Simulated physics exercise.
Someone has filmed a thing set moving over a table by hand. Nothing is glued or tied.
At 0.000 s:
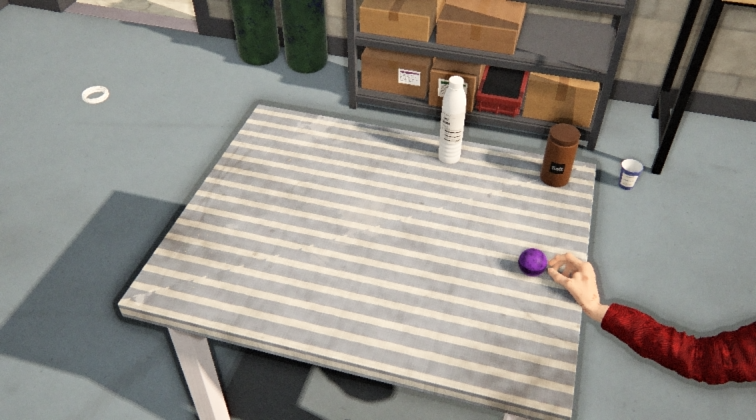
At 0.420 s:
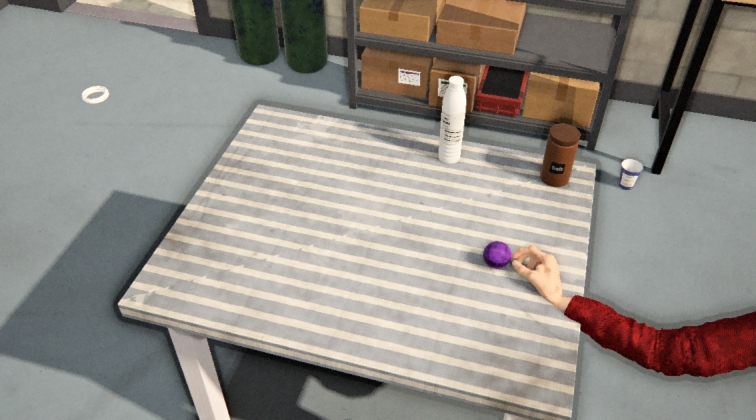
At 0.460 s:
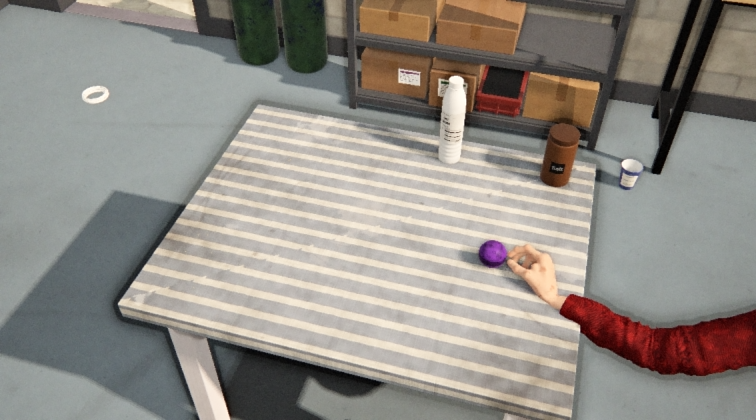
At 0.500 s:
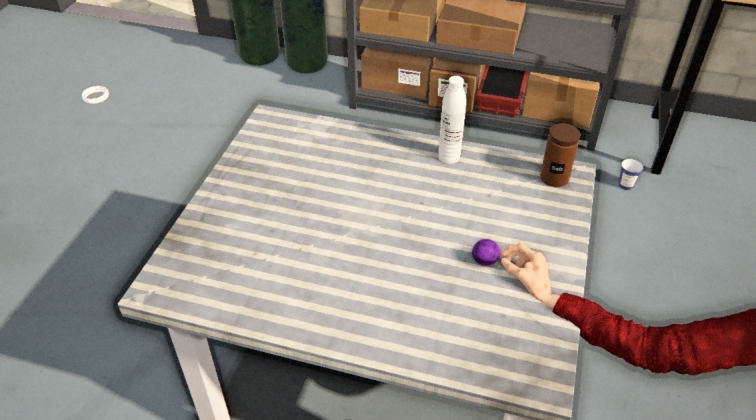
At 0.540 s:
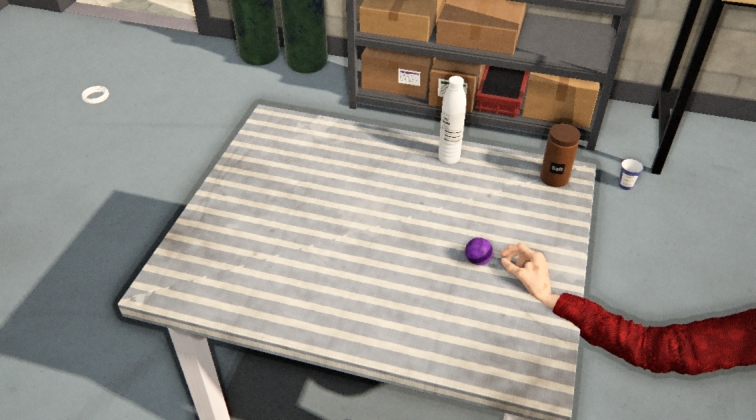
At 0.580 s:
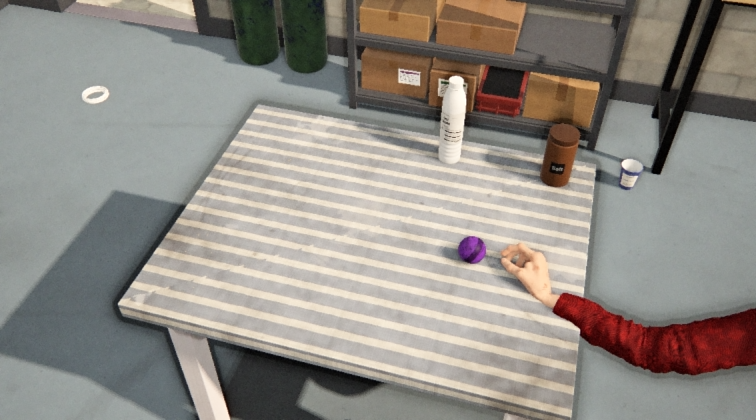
A hand in a red sleeve reaches in from the right over a striped table, seen from above in a storage room with boxes on shelves. A purple ball sits by the fingertips, with a white bottle and a brown jar near the table's far edge. The hand pushes the ball left, then stays behind as the ball rolls slowly a little farther left, the camera still.
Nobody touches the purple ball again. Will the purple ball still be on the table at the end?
The purple ball stays on the table.
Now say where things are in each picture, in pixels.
In the first picture, under the hand; purple ball (533, 262).
In the second picture, under the hand; purple ball (497, 255).
In the third picture, under the hand; purple ball (492, 254).
In the fourth picture, purple ball (486, 253).
In the fifth picture, purple ball (479, 251) displaced a little.
In the sixth picture, purple ball (472, 250) displaced a little.
Around 0.78 s, purple ball displaced well along near (442, 244).
Around 0.98 s, purple ball displaced well along near (418, 239).
Around 1.28 s, purple ball displaced well along near (395, 234).
Finally (2.0 s), moved from the start, purple ball. Final places as the last picture's camera would see them, purple ball near (386, 232).
